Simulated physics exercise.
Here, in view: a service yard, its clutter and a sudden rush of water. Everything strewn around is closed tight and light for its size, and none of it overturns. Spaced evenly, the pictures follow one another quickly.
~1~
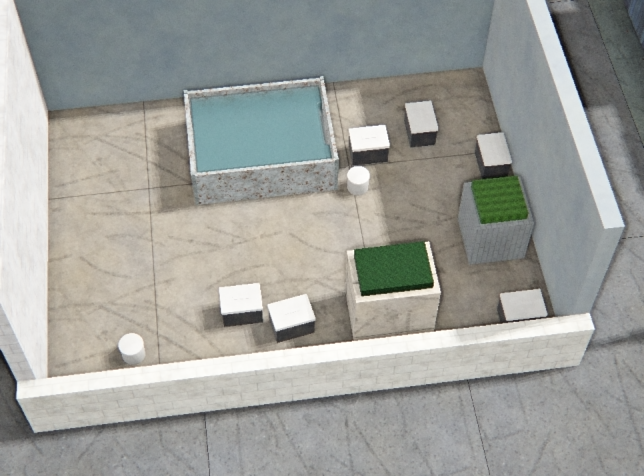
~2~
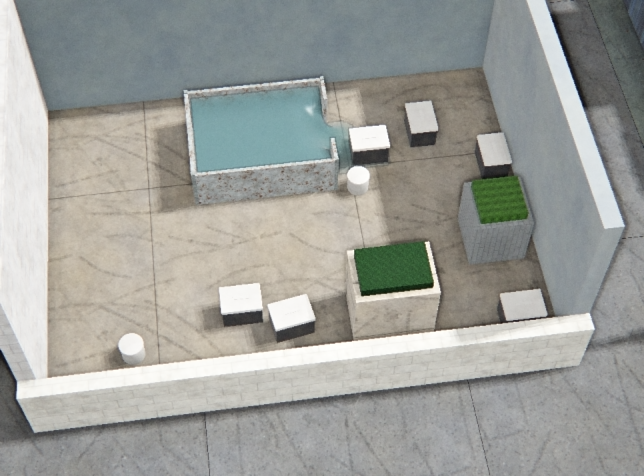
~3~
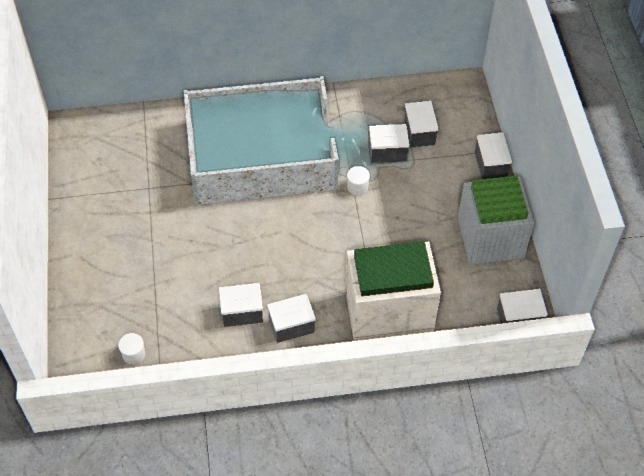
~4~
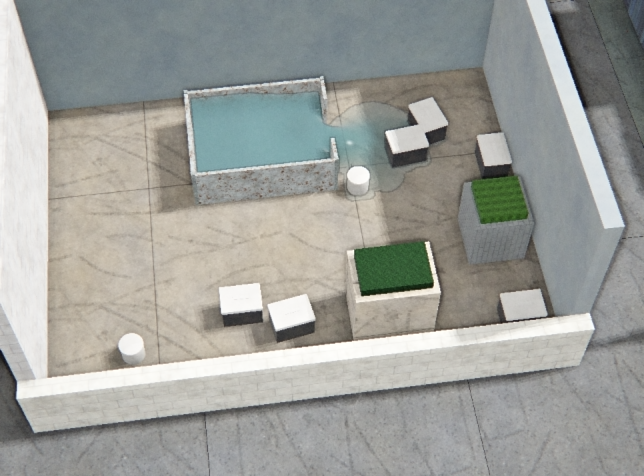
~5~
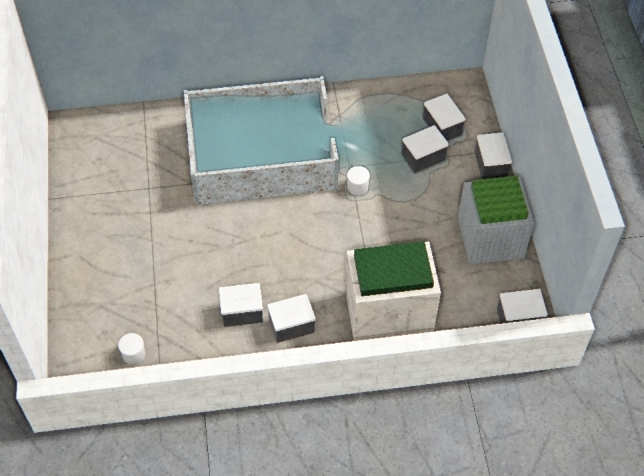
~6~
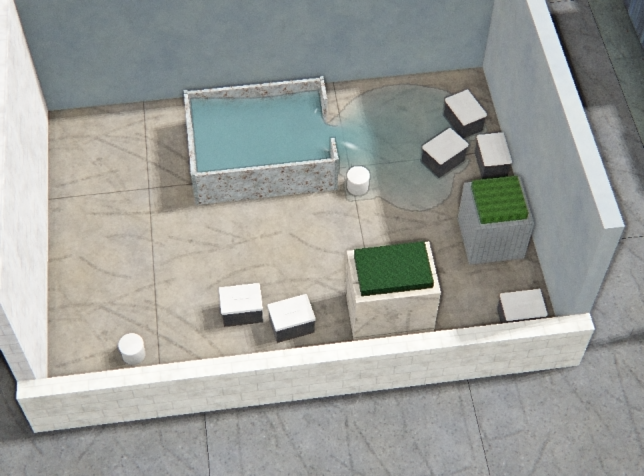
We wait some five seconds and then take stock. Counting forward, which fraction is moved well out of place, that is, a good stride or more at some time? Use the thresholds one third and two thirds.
I'd put it between one third and two thirds.
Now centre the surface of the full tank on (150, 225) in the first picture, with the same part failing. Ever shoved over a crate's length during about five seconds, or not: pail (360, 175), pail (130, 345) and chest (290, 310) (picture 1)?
Object by object: Over the mark, below the mark, below the mark.
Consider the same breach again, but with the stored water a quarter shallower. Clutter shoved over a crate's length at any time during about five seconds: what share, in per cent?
Near 50 % of the lot.
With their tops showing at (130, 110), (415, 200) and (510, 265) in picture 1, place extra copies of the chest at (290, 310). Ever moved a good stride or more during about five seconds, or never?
The first sits tight, the second travels far, the third sits tight.
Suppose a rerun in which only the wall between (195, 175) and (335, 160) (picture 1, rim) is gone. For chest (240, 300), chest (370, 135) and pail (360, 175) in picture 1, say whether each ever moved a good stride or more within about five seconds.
Went past that, fell short, fell short.
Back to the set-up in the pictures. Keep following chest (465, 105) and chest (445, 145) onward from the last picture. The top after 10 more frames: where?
They end up at about pixels (490, 92) and (493, 174).
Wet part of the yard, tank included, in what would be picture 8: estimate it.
Estimate: Near 30 %.
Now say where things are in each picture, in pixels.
A chest at (369, 137) rests on the ground; a chest at (422, 116) rests on the ground; 0 of 8 have shifted, in the first picture.
A chest at (369, 137) rests on the ground; a chest at (422, 116), on the bottom; 0 of 8 have shifted, in the second picture.
A chest at (389, 135), on the bottom, close to its start; a chest at (422, 116) rests on the ground; 1 of 8 have shifted, in the third picture.
A chest at (407, 138), on the bottom, a stride from its start; a chest at (428, 114), on the bottom, close to its start; 2 of 8 have shifted, in the fourth picture.
A chest at (426, 141), on the bottom, a stride from its start; a chest at (445, 110), on the bottom, a stride from its start; 2 of 8 have shifted, in the fifth picture.
A chest at (446, 145), on the bottom, a stride from its start; a chest at (466, 106) rests on the ground, a stride from its start; 2 of 8 have shifted, in the sixth picture.
A moment on, 2 of 8 are well off their spots; 3 afloat.
Next, 2 of 8 are well off their spots; 3 afloat.
Later, 2 of 8 are well off their spots; 4 afloat.
In the end, 4 of 8 are well off their spots, and 4 have been at some point; 4 afloat.
